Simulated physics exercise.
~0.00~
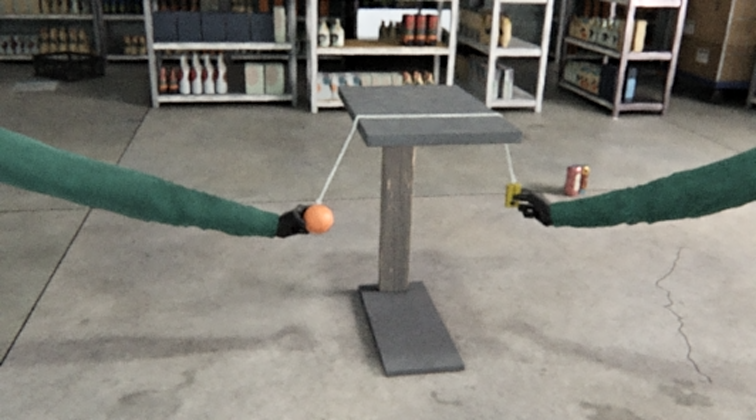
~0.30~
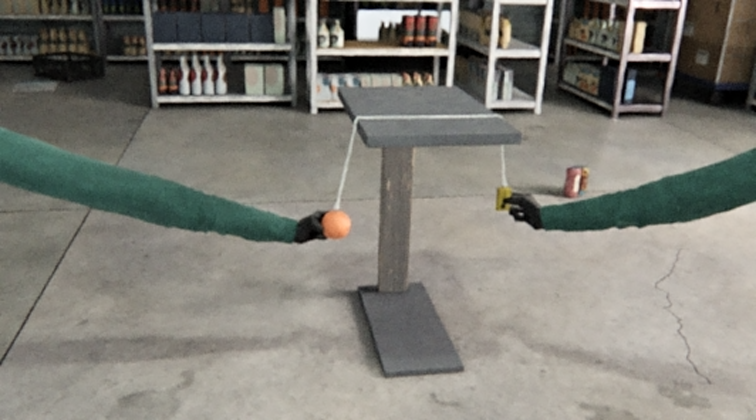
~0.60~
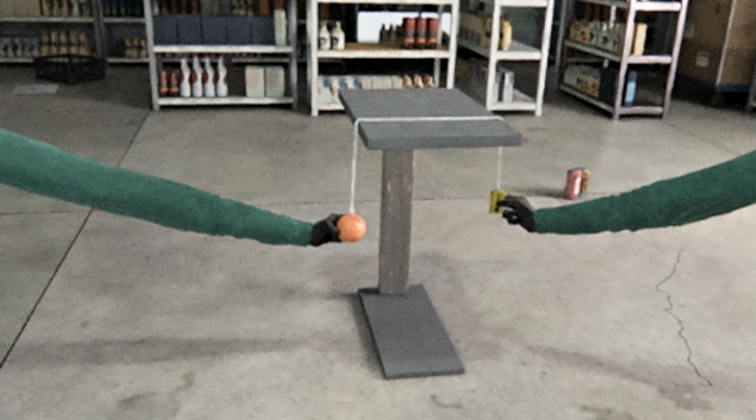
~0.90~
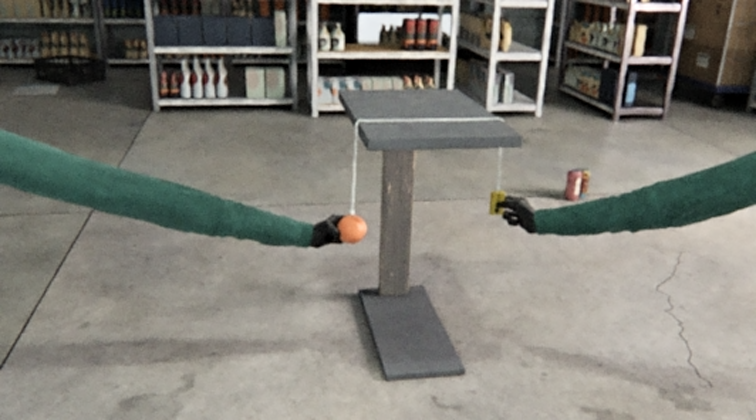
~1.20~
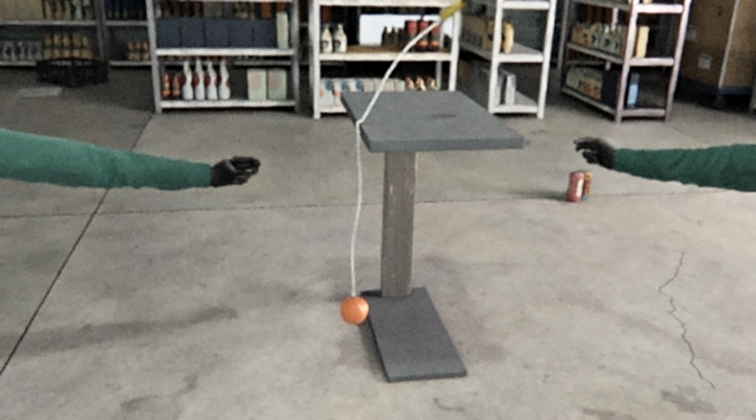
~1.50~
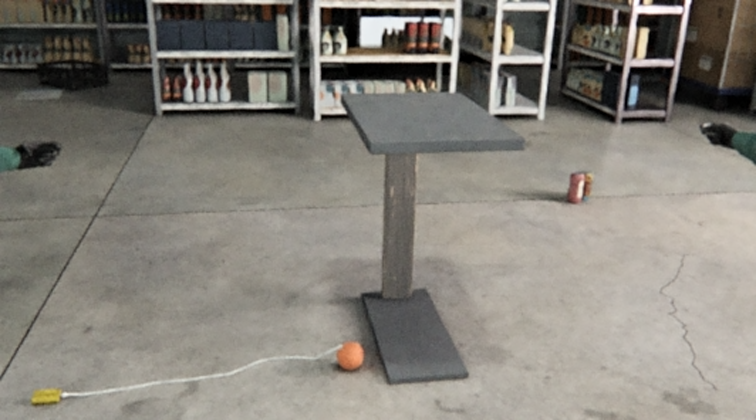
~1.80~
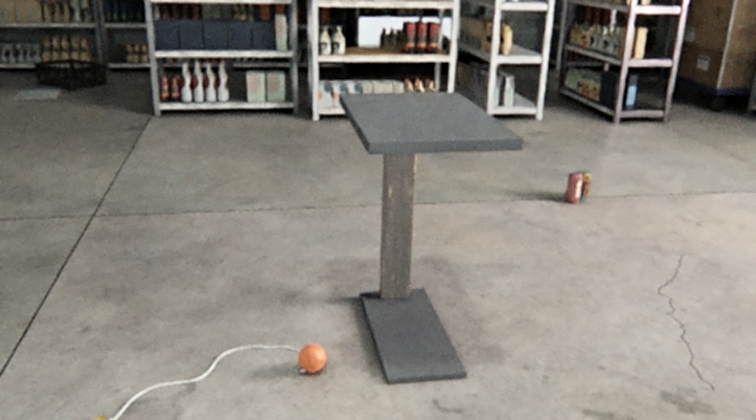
An orange ball, released by a hand, drops and pulls the string leftward off the table.
